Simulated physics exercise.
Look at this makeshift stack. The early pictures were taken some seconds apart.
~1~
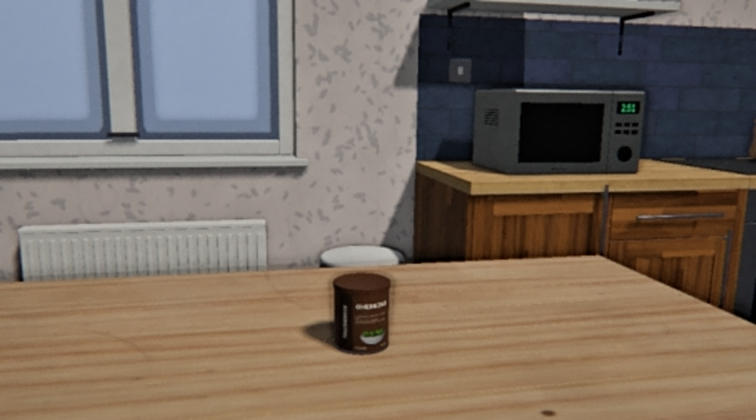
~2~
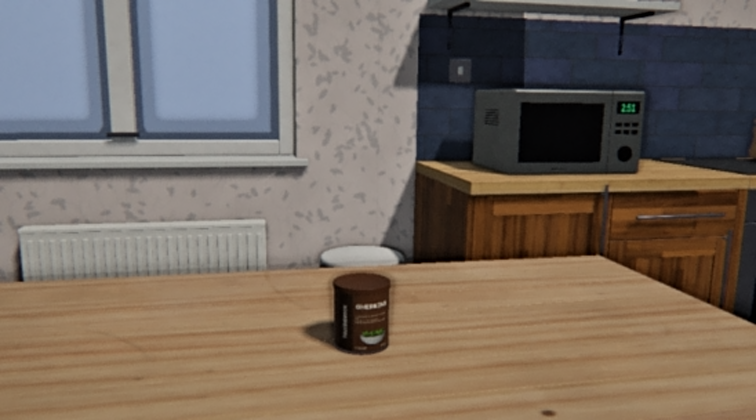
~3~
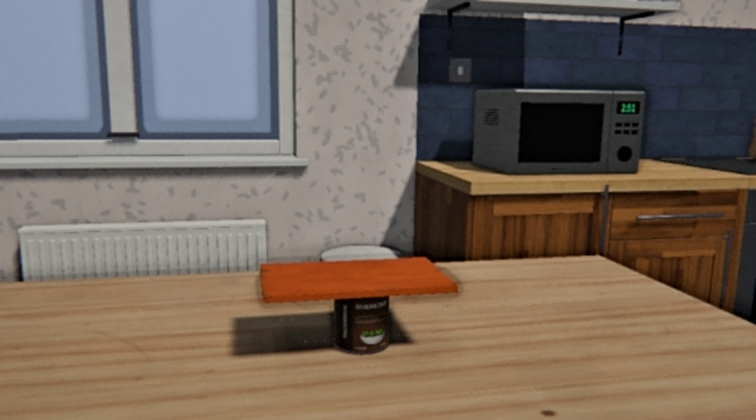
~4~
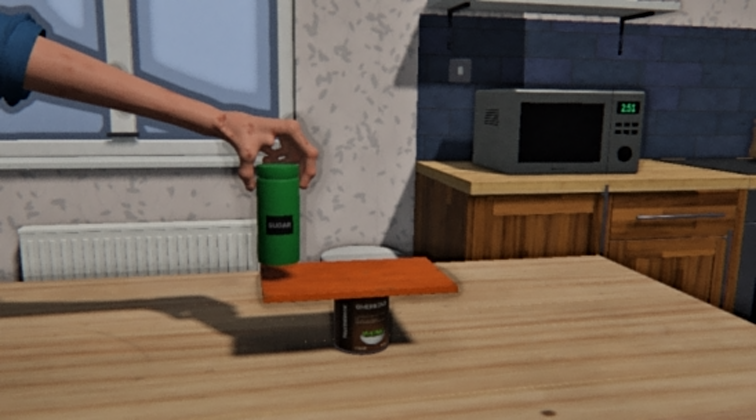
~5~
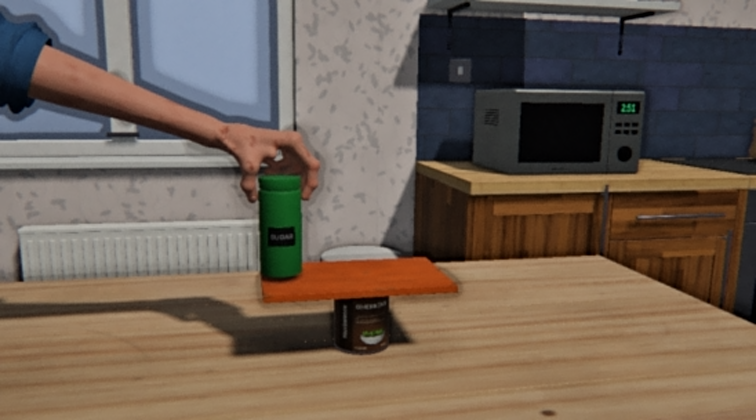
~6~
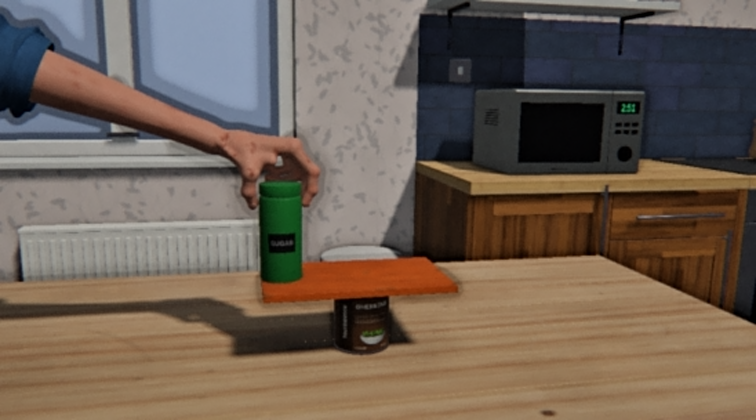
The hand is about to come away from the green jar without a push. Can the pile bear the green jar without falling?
No: Comes down.
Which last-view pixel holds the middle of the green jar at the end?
Around (193, 337).
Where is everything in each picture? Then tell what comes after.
In the first picture, the last thing is not in view yet; brown tin (362, 313).
In the second picture, the last thing is not in view yet; brown tin (362, 313).
In the third picture, the last thing is not in view yet; brown tin (362, 313).
In the fourth picture, on its way; green jar (278, 213); brown tin (362, 313).
In the fifth picture, on its way; green jar (281, 225); brown tin (362, 313).
In the sixth picture, in place under the hand; green jar (281, 231); brown tin (362, 313).
Then, 0.30 s later than the last frame, green jar now fallen; orange board tilted by 26°.
Then, 0.40 s later than the last frame, orange board tilted by 55°.
Then, 0.50 s later than the last frame, orange board tilted by 61°.
Then, 0.80 s later than the last frame, orange board tilted by 39°.
When it is over, fallen, green jar; lying over in the stack, orange board; brown tin as before. End places, in pixels of the last picture, green jar near (193, 337). The stack loses its balance.
